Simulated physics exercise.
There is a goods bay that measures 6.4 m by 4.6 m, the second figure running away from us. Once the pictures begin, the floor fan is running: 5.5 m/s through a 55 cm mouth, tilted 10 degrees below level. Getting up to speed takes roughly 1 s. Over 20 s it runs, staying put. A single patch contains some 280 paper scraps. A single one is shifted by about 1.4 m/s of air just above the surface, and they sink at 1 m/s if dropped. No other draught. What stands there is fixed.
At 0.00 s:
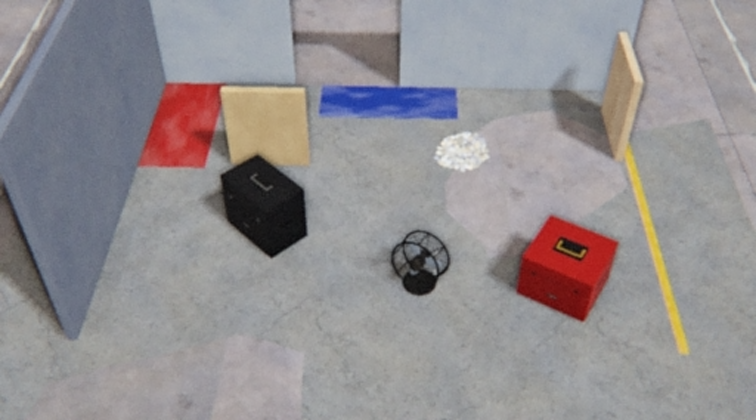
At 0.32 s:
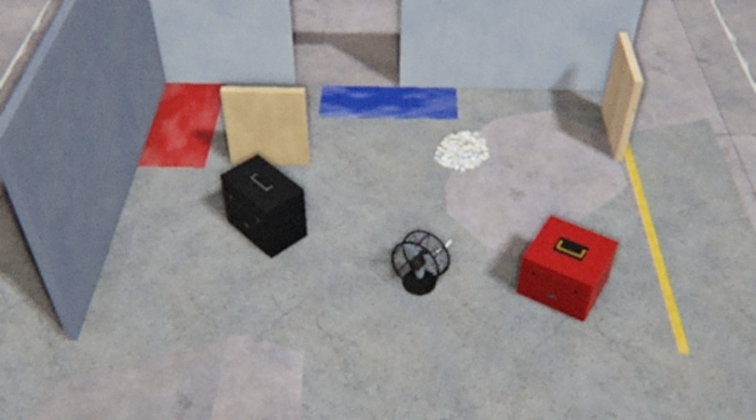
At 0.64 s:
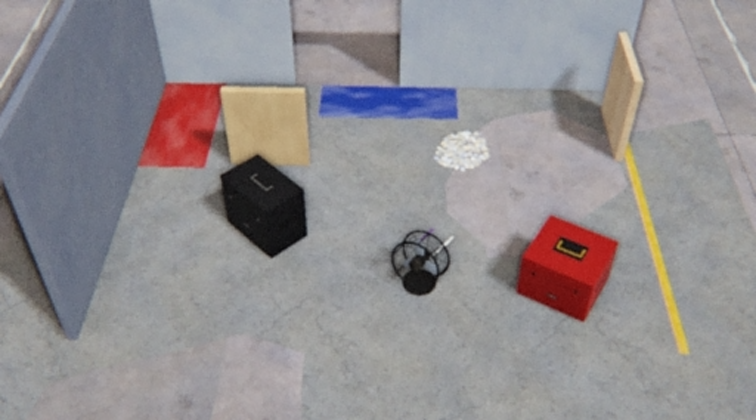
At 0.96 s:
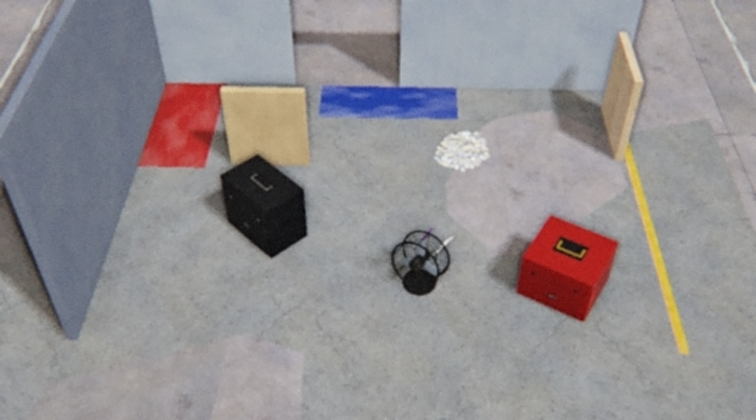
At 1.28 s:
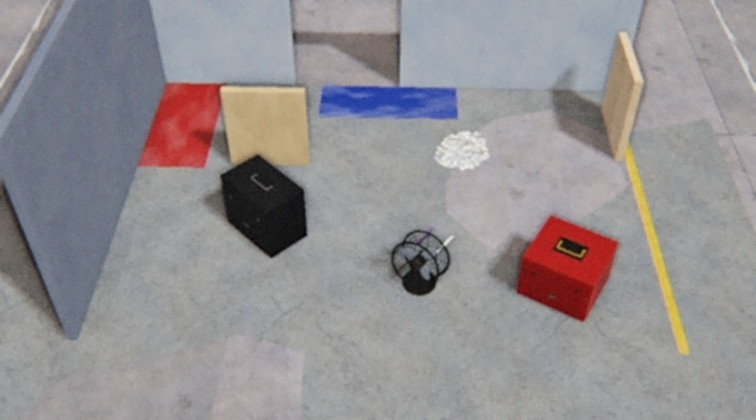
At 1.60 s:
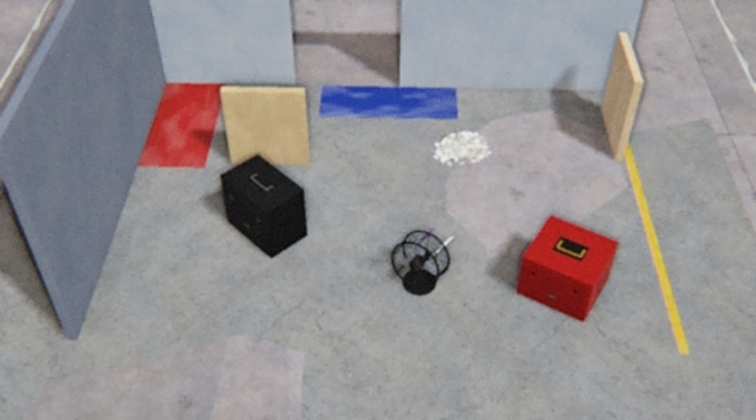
A black floor fan spins on a concrete floor between a black case and a red box, while a patch of white paper scraps behind it lies still. Late in the clip some of the scraps stir and shift slightly, loosening the patch's edges, while everything else stays in place.
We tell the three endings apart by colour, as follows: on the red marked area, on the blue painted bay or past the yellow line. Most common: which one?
My pick is blue.
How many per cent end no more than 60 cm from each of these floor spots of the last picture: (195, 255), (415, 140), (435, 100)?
Estimates in listed order: 0 %; 0 %; 80 %.
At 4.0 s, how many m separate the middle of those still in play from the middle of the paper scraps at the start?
I'd put it at close to 1.4 m.
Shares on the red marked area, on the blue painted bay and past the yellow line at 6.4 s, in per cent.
Roughly 0 % red, 40 % blue and 2 % yellow.
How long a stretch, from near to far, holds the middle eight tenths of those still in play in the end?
0.0 m or thereabouts.
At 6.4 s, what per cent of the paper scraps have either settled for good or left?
Estimated share: Close to 15 per cent.
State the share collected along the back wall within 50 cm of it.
90 %.
After 4.0 s, 1 % are past the yellow line, 32 % on the blue painted bay and 0 % on the red marked area; the middle of those still in play is near (469, 90); 9 % have settled or left.
After 6.4 s, 2 % are past the yellow line, 44 % on the blue painted bay and 0 % on the red marked area; the middle of those still in play is near (461, 88); 17 % have settled or left.
After 11.0 s, 2 % are past the yellow line, 60 % on the blue painted bay and 0 % on the red marked area; the middle of those still in play is near (448, 87); 35 % have settled or left.
After 20.0 s, at the end, 2 % are past the yellow line, 77 % on the blue painted bay and 0 % on the red marked area; the middle of those still in play is near (434, 86).
